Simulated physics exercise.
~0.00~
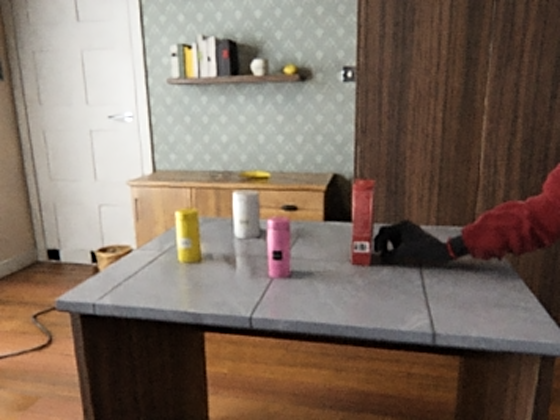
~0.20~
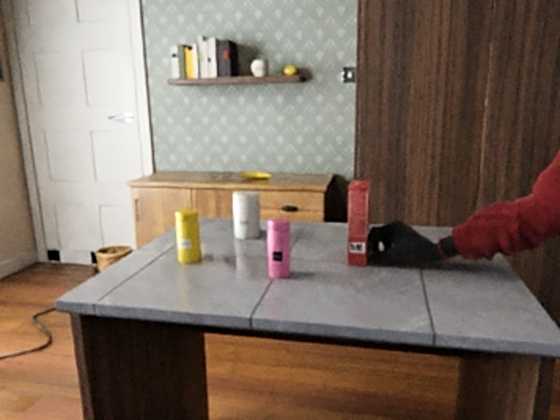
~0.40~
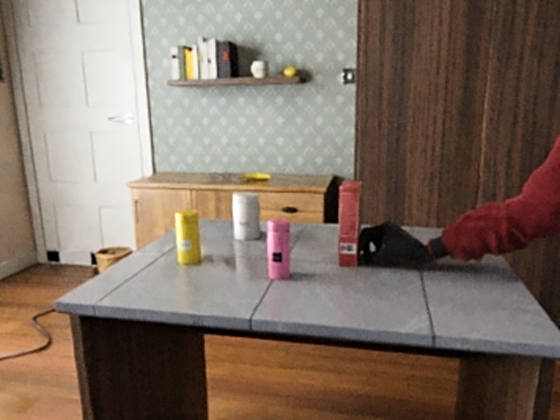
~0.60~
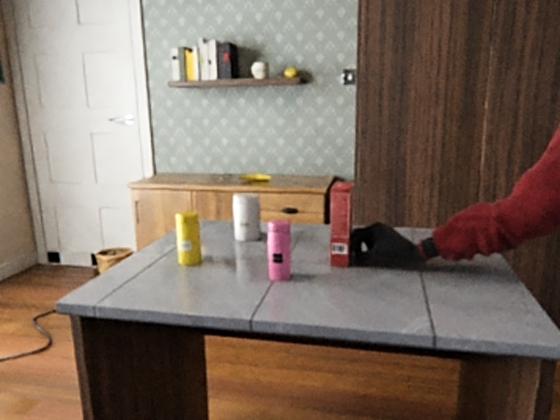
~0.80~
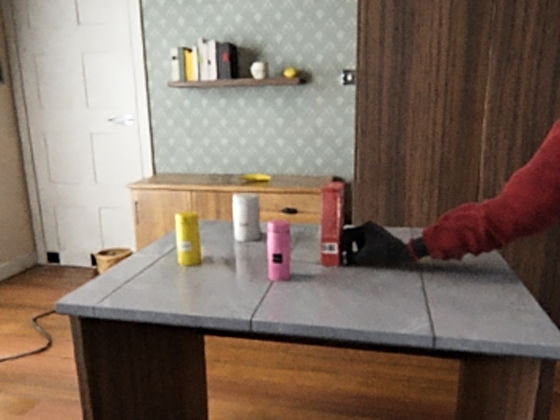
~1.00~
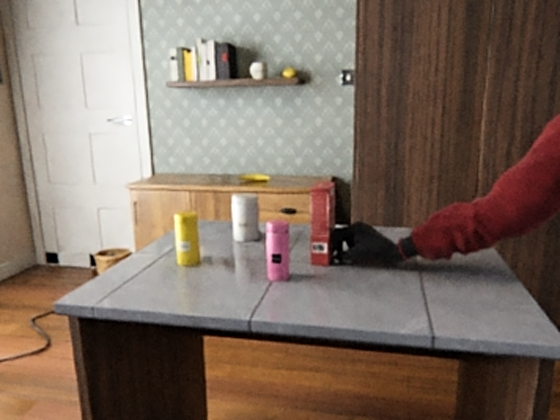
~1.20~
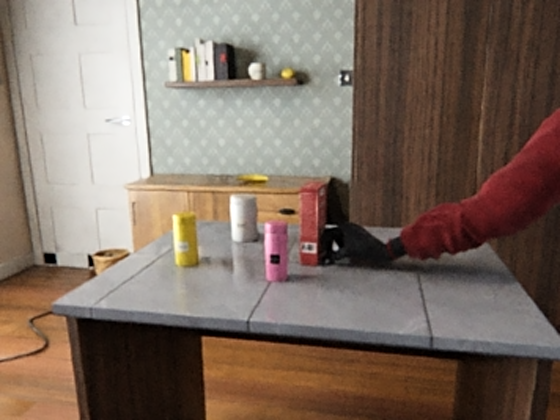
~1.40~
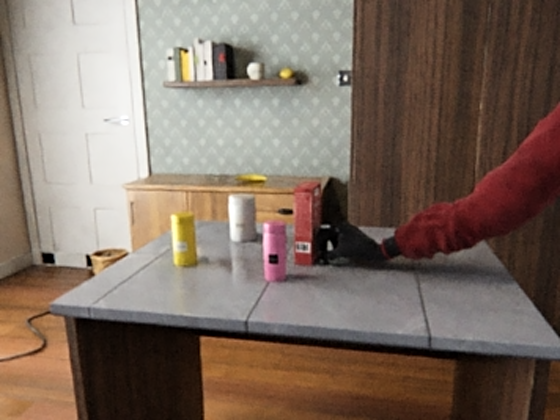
A red packet slides left, pushed upright by a gloved hand, and stops beside the pink shaker.
